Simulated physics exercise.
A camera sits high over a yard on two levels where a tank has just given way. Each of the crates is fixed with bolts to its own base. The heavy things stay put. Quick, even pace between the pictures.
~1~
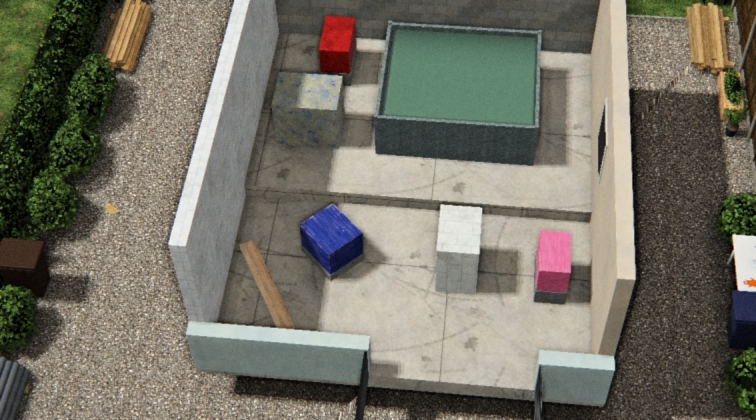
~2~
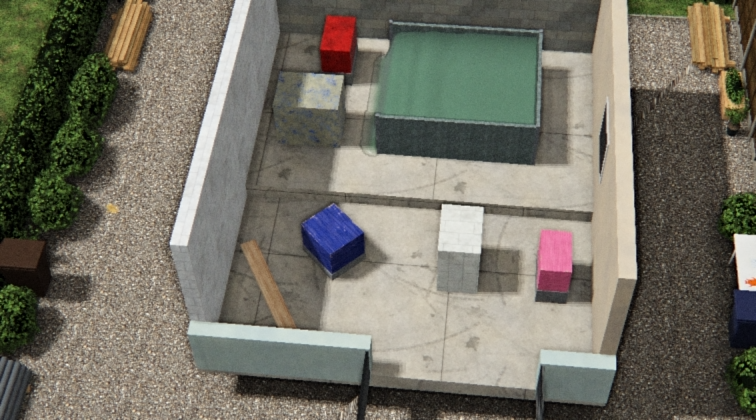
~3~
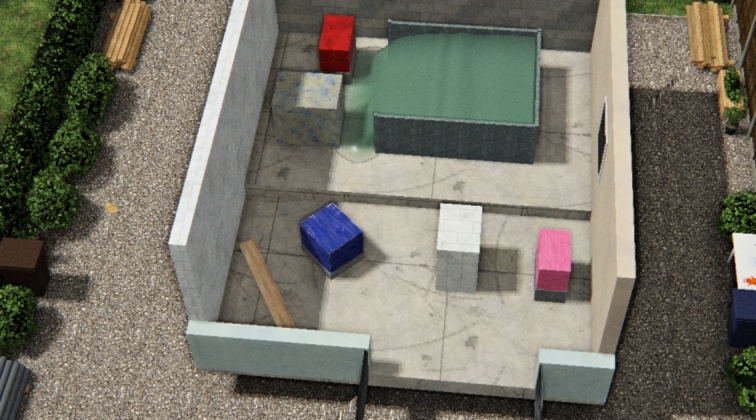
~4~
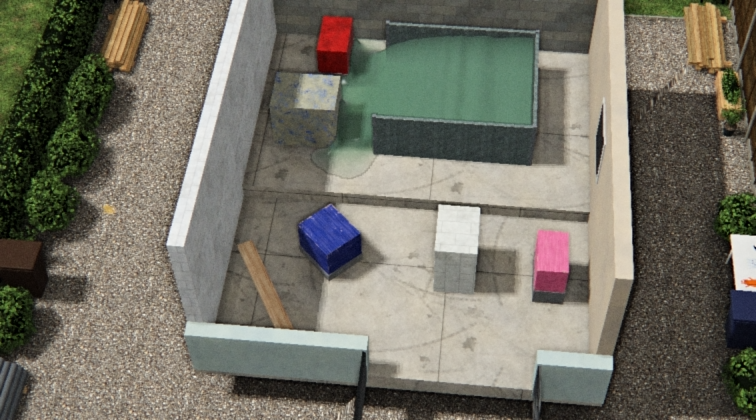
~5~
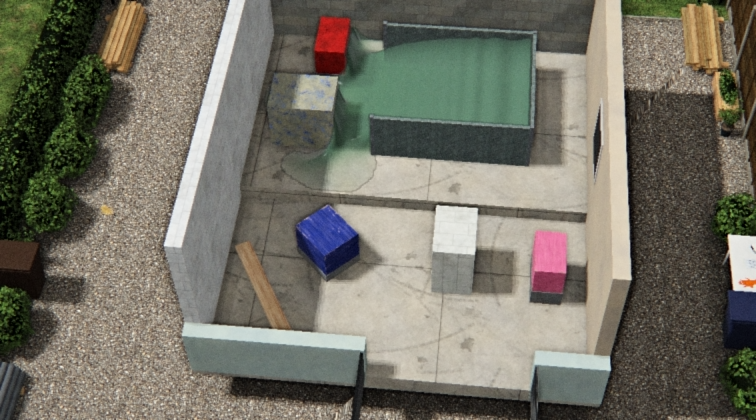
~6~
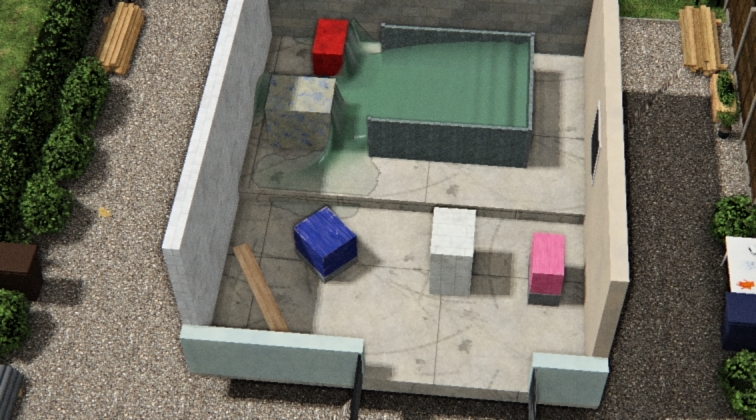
In a walled concrete yard, greenish water pours from the left side of a tank, spreading around red and mottled blocks.
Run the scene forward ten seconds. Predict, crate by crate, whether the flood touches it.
My prediction: The pink crate remains untouched; the blue crate is touched; the red crate is touched.
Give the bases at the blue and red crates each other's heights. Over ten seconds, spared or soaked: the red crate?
As for the red crate, it goes under.
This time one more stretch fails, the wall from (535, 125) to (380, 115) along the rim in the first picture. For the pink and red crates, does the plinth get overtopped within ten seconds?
As I see it, the pink one gets reached, and the red one is not reached.
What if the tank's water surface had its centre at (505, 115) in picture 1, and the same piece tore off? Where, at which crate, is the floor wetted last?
Answer: The pink crate.
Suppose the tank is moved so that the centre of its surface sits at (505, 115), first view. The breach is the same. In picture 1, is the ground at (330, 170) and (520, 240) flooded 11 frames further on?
The first is wetted, and then the second is not reached.
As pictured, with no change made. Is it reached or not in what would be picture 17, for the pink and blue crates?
One by one: At pink untouched, at blue touched.
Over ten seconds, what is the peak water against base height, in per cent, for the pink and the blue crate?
I'd say 70 per cent for the first one and 150 per cent for the second.
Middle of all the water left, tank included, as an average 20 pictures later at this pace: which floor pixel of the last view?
Centre point: Around (375, 139).
A moment on, water covers 35 % of the floor; the pink crate not reached, the blue crate water round its plinth, the red crate water round its plinth.
Next, water covers 50 % of the floor; the pink crate not reached, the blue crate water round its plinth, the red crate water round its plinth.
Then, water covers 75 % of the floor; the pink crate not reached, the blue crate water round its plinth, the red crate water round its plinth.
Later, water covers 90 % of the floor; the pink crate water round its plinth, the blue crate water round its plinth, the red crate water round its plinth.
In the end, water covers 90 % of the floor; the pink crate stayed above the water, the blue crate was topped, the red crate was topped.
